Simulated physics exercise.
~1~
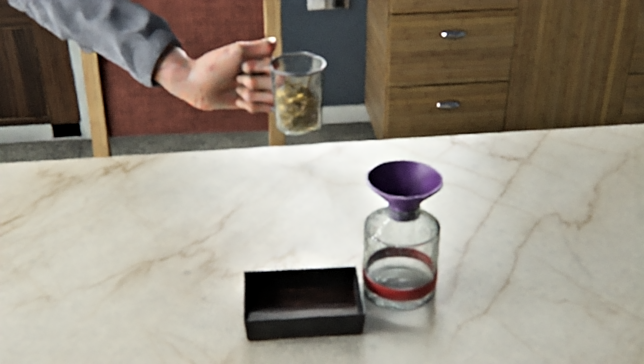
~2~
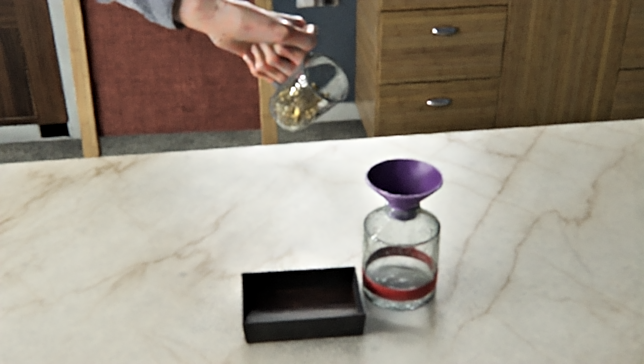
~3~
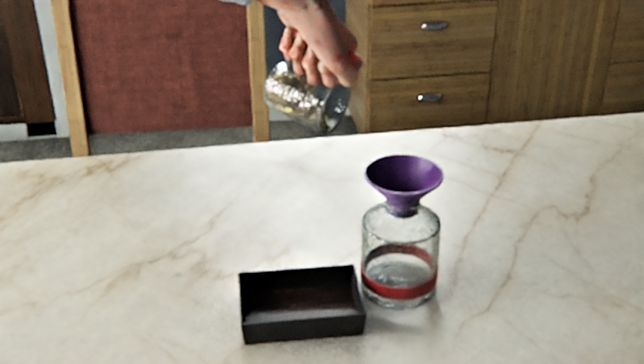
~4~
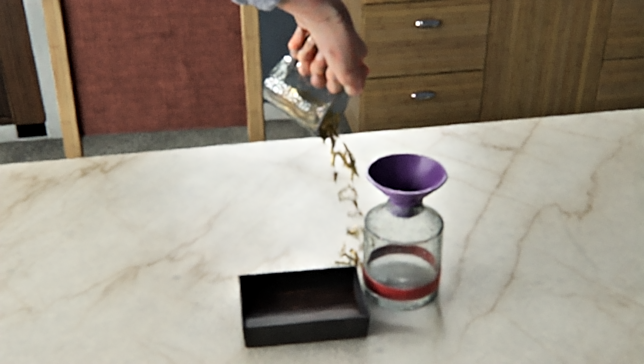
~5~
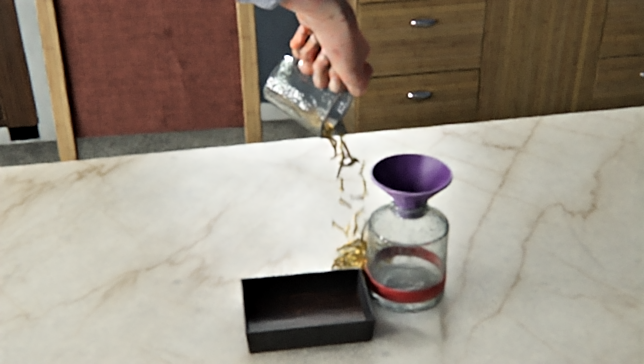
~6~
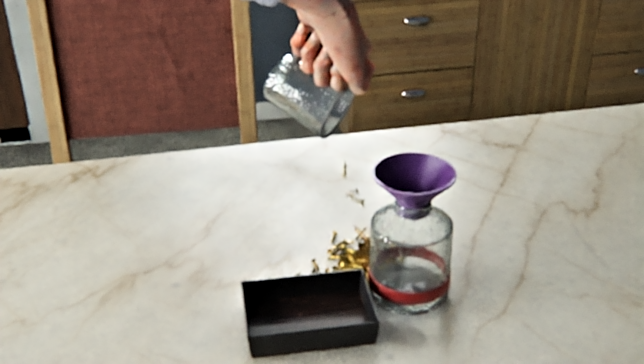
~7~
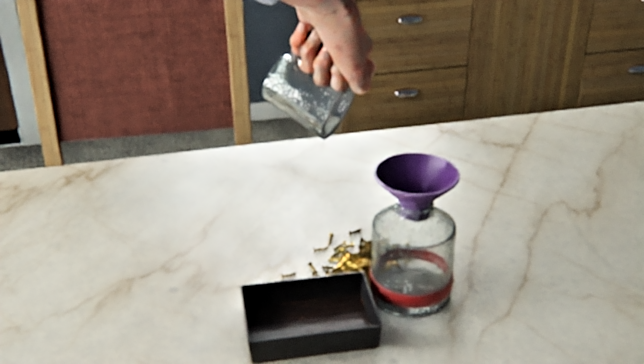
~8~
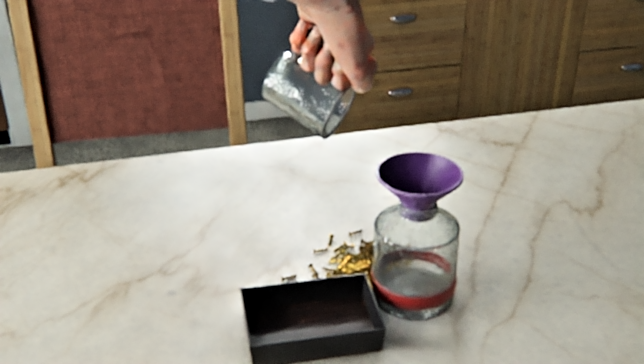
A pale marbled counter with wooden drawers behind it is seen from slightly above, the view drifting gently sideways. A clear glass jar with a red band stands on it, a purple funnel in its neck, and an open black tin sits to its left. Above and behind them, a hand holds a clear cup of small brass-coloured screws. The hand tips the cup steadily to the right until the screws stream out. They miss both containers and pile on the counter behind the tin, beside the jar, where they lie still beneath the emptied, tilted cup.
